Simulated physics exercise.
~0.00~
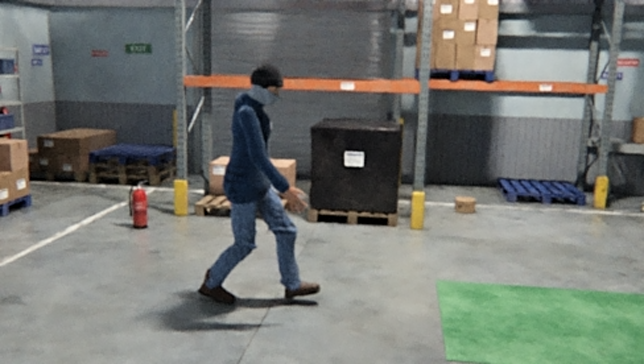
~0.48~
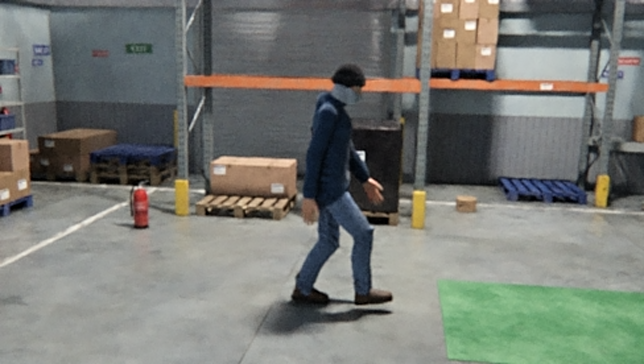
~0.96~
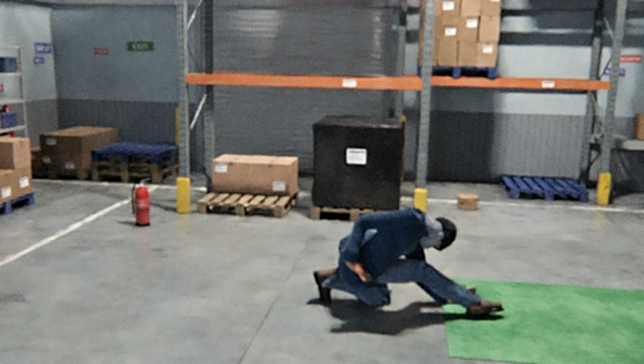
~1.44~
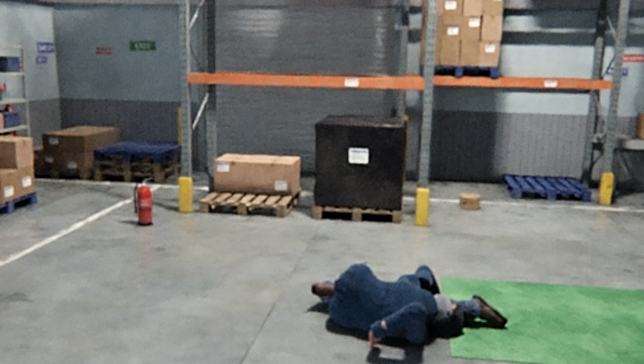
Warehouse floor with a masked person in dark cap walking right, folding down and ending slumped at the green mat's near edge.
